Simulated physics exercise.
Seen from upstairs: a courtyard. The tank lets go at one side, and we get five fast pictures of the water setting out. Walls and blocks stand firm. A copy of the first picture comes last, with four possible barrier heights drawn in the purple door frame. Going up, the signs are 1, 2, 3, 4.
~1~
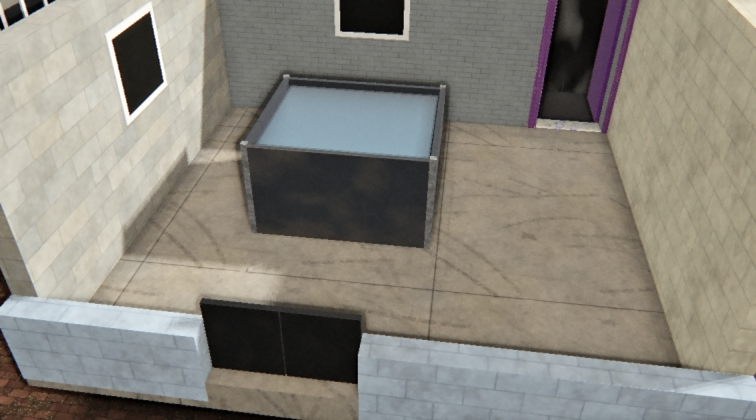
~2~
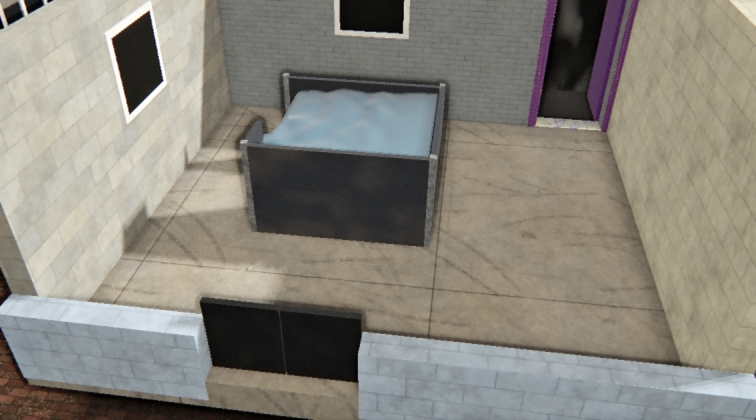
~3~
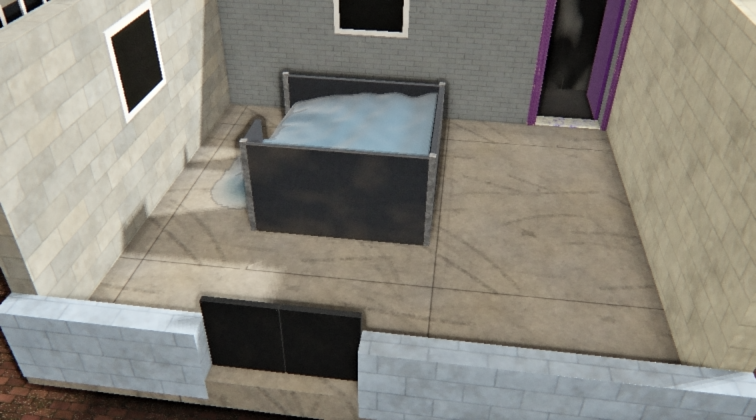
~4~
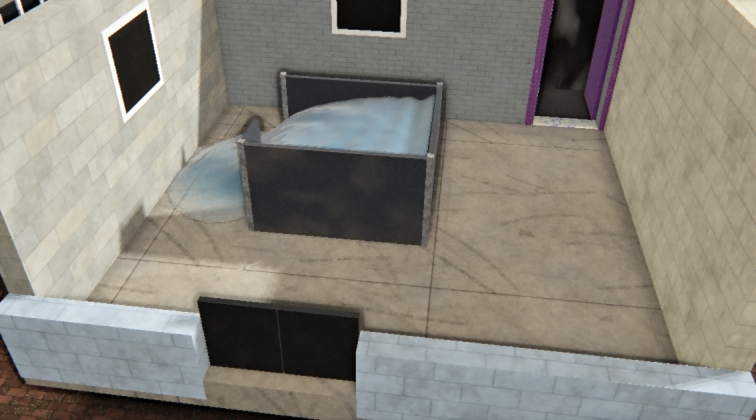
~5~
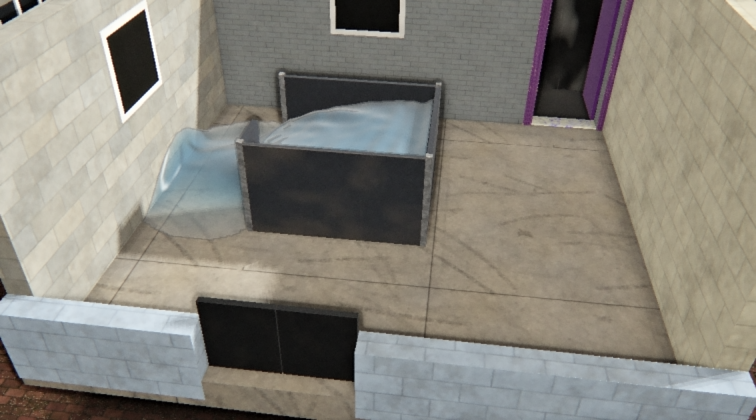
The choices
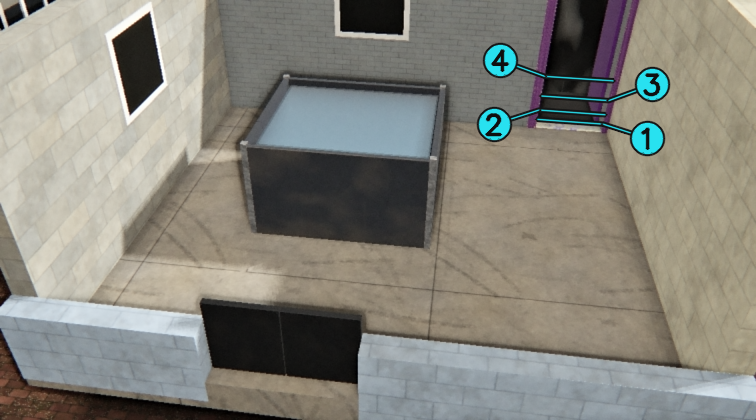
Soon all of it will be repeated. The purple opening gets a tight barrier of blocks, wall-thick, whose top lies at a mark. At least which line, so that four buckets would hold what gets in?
2 is the one.
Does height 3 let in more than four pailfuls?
No.
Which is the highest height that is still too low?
The answer is 1.
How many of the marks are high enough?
Three of them.
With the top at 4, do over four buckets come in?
No, not at all.
On the marked copy, 1 at (570, 121); 2 at (571, 112); 3 at (574, 98); 4 at (578, 78); from the bottom up 1, 2, 3, 4.
Choosing 1, about 8 bucketfuls get in.
Choosing 2, a splash gets over, under a bucket.
Choosing 3, nothing gets over.
Choosing 4, nothing gets over.
